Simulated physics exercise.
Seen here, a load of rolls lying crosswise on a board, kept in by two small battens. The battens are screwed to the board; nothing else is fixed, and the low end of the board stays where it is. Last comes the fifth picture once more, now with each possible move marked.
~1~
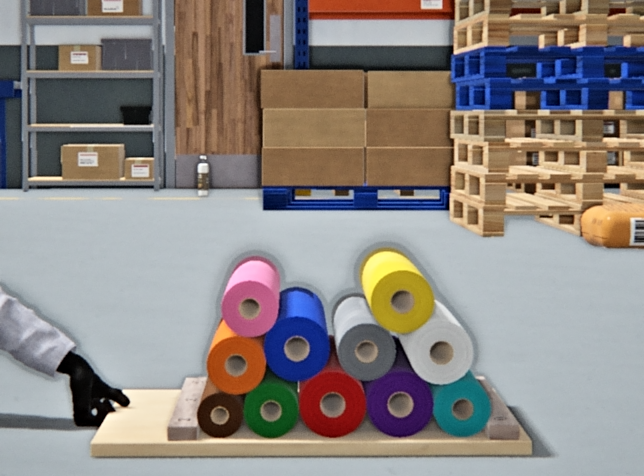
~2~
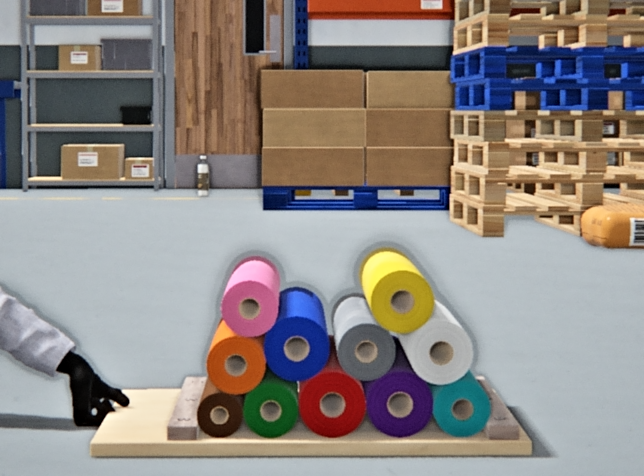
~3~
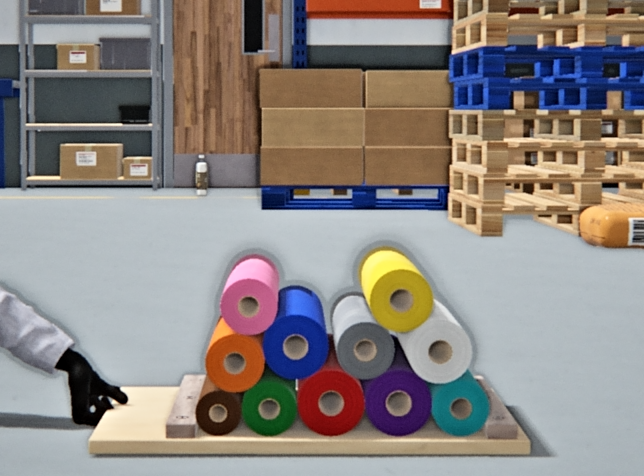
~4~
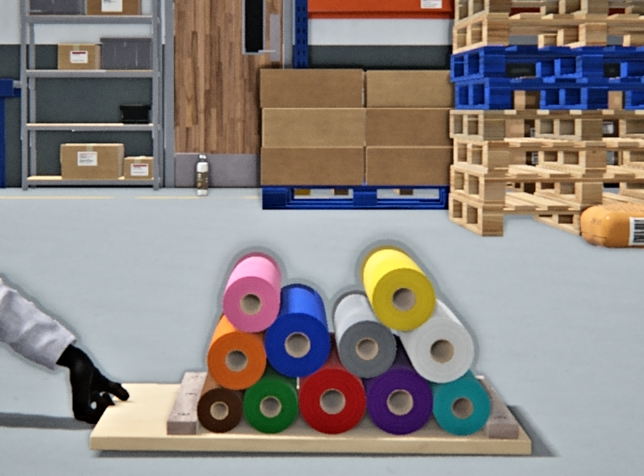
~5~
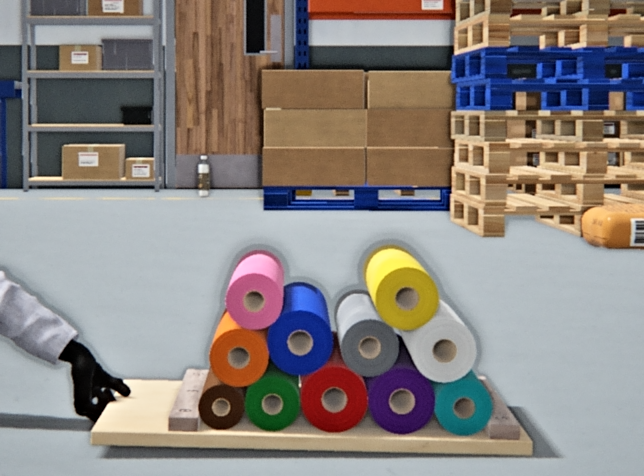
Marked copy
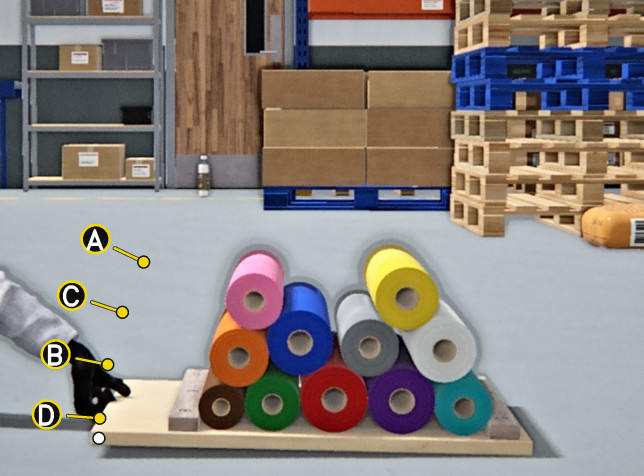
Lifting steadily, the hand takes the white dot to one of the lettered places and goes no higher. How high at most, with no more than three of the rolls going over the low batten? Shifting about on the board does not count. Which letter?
The answer is mark A.
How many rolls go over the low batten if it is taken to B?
At B the number is none.
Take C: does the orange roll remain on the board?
The orange roll: Yes.
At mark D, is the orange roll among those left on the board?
The orange roll: Yes.
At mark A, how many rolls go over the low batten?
The count is two.
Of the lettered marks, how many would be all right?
Four of the four.
On the copy, A at (144, 262); B at (108, 364); C at (123, 312); D at (99, 419); the white dot at (99, 439).
On A. First, board at 16°.
Then, board at 26°.
Finally, board at 26°, two over the low batten (white, yellow).
By contrast, B none over the low batten; C two over the low batten (white, yellow); D none over the low batten.
